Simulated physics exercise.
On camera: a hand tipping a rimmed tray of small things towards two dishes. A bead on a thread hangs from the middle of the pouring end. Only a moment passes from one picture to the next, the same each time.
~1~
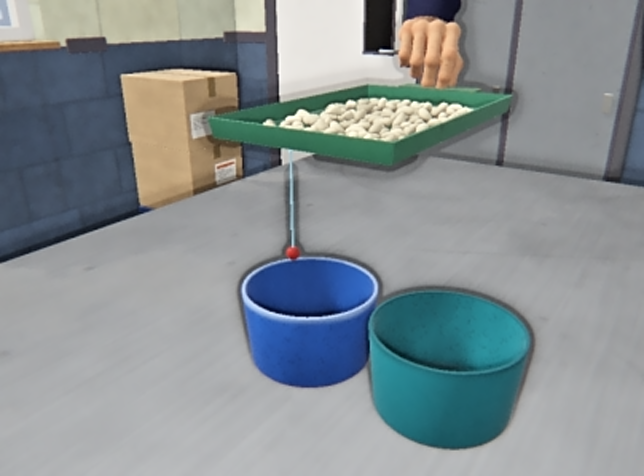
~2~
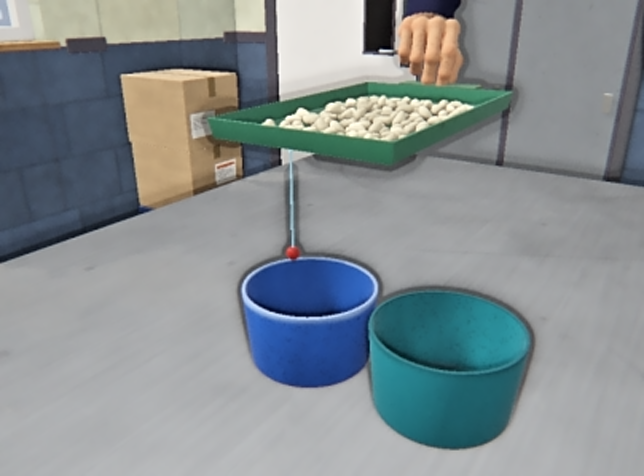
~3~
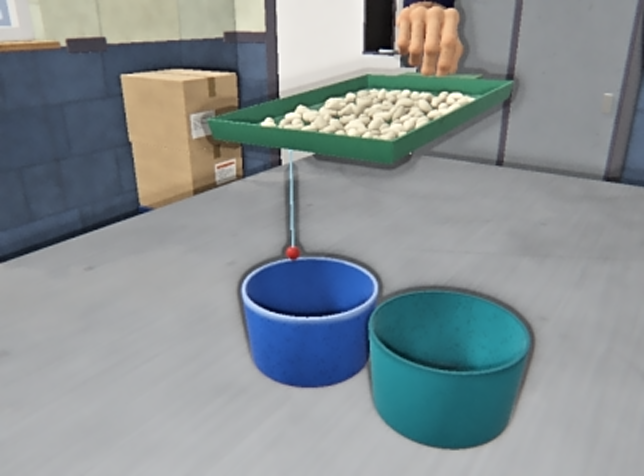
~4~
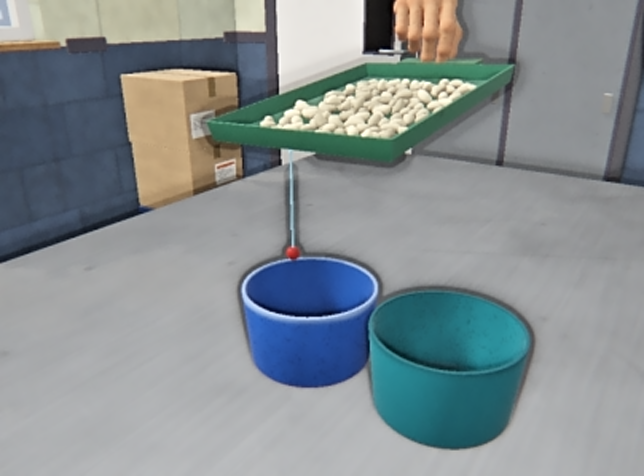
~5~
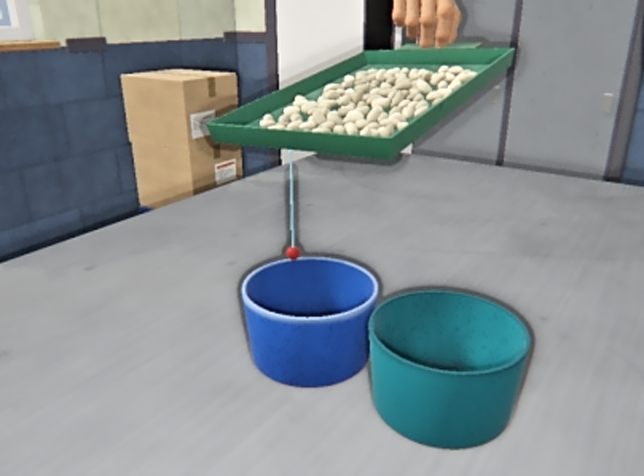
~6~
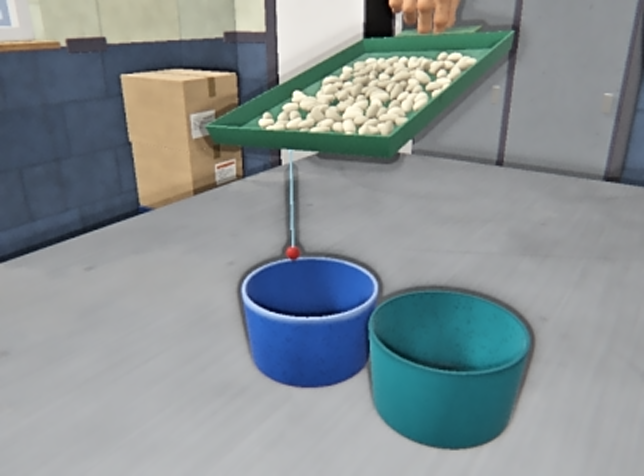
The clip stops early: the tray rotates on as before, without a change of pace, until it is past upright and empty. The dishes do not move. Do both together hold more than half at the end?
They take less than half between them.
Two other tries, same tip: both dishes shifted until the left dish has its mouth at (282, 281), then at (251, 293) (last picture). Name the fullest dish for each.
First left, then the left one.
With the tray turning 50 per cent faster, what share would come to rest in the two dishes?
Roughly 10 in a hundred.
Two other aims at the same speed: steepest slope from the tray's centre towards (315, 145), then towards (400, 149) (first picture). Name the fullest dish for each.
One: Left. Two: The left-hand dish.
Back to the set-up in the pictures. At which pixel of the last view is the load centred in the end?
Around (193, 349).
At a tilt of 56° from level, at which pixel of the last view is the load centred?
Roughly at (302, 75).
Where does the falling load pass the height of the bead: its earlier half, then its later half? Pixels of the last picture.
Early half (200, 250), late half (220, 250).
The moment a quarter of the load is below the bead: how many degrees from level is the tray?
At some 95 degrees.
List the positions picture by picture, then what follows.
Corners of the pouring end near (213, 117) and (392, 141), level; middle of the load near (377, 121), white beans; left dish near (270, 343); right dish near (412, 399); bead on its thread near (293, 253), in the first picture.
Corners of the pouring end near (213, 118) and (392, 141), level; middle of the load near (377, 119), in the second picture.
Corners of the pouring end near (212, 119) and (391, 139), tipped barely, lowest at the left corner; middle of the load near (377, 114), in the third picture.
Corners of the pouring end near (211, 121) and (390, 138), tipped a little, lowest at the left corner; middle of the load near (376, 107), in the fourth picture.
Corners of the pouring end near (211, 123) and (389, 136), tipped a little, lowest at the left corner; middle of the load near (375, 100), in the fifth picture.
Corners of the pouring end near (210, 125) and (388, 134), tipped a little, lowest at the left corner; middle of the load near (374, 93); left dish near (270, 343); right dish near (412, 399), in the sixth picture.
Shortly afterwards, tray tipped steeply; the whole lot on the tray.
Next, tray tipped right over; near two thirds on the tray; only a few in the left dish; a little outside both; near a quarter in the air.
Some moments later, tray tipped past a quarter turn; a little in the left dish; all but a few outside both.
In the end, tray tipped past a quarter turn; none at all in the right dish; a little in the left dish; all but a few outside both.
